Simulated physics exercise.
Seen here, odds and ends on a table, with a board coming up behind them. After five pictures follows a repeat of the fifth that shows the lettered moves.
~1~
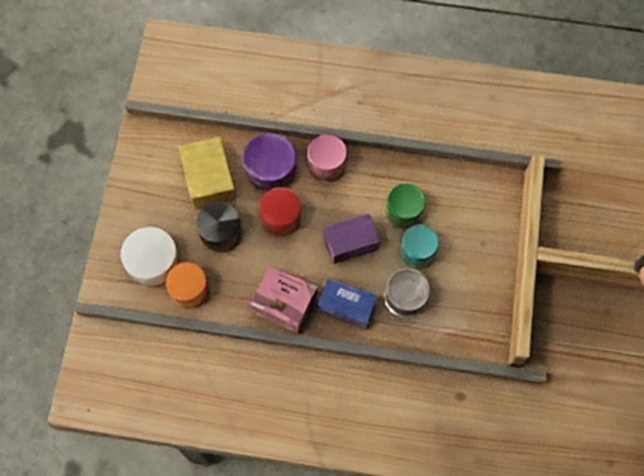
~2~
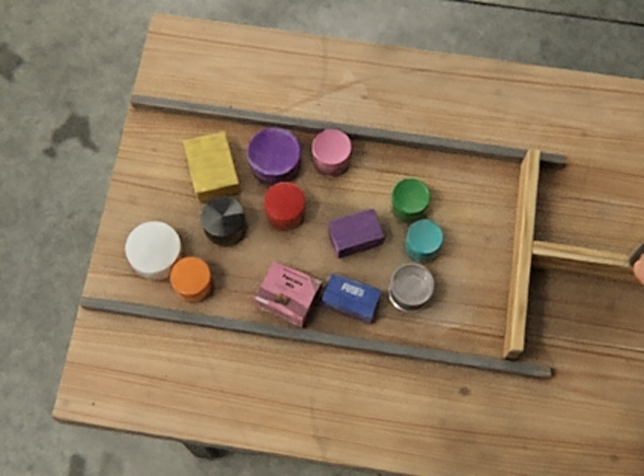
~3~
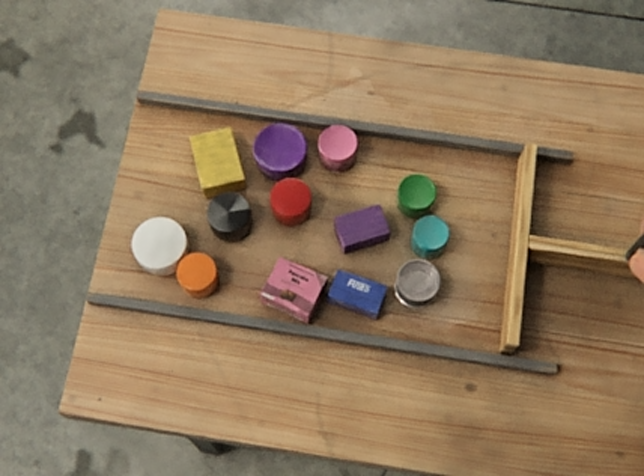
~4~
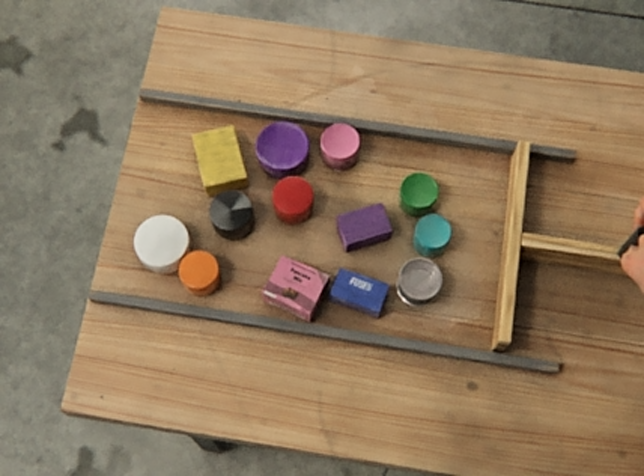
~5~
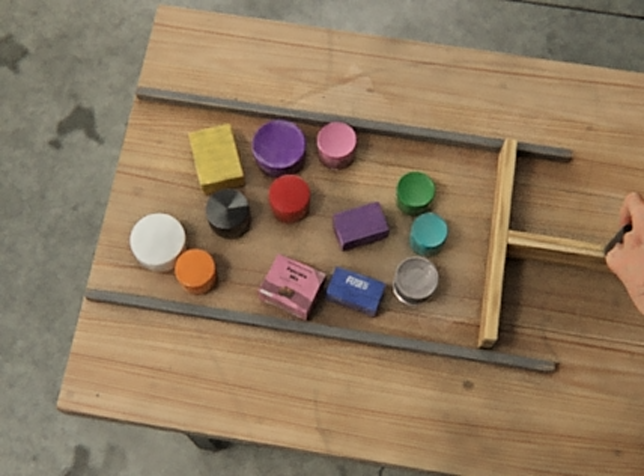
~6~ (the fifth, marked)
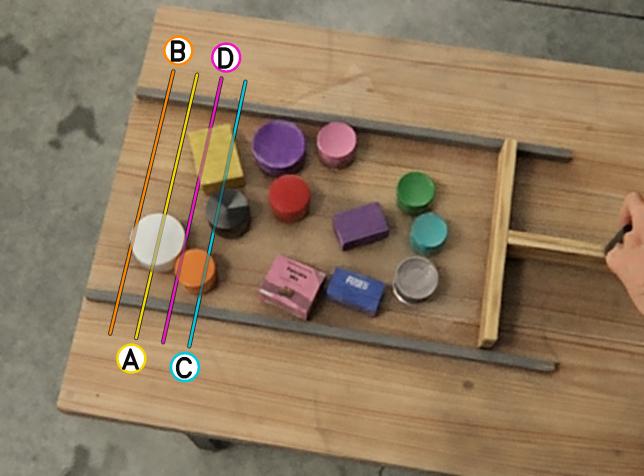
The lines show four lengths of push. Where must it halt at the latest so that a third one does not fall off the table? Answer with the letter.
C is the last line within the limit.
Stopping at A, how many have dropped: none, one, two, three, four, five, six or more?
By then, six or more.
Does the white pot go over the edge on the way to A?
Yes.
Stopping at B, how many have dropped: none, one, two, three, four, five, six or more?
In all, six or more.
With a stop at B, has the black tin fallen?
Yes.
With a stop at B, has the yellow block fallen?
Yes.
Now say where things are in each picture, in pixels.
The first frame shows pink packet (284, 300); white pot (150, 257); turquoise jar (419, 247).
The second frame shows board (527, 246); purple block (356, 233).
The third frame shows board (523, 240); green tub (416, 196).
The fourth frame shows board (515, 238); yellow block (221, 161).
The fifth frame shows board (502, 235); pink tub (337, 147); purple tub (280, 150); orange pot (196, 272).
On the marked copy, A at (168, 200); B at (143, 196); C at (219, 208); D at (194, 204).
Following C. Soon after the start, board (400, 220); blue box (338, 302); pink packet (283, 287).
Later, board (299, 205); white pot (139, 231); yellow block (181, 133).
In the end, board (220, 193); yellow block over the edge; orange pot over the edge; two fallen.
As for the rest, A drops six; B drops eight; D drops four.
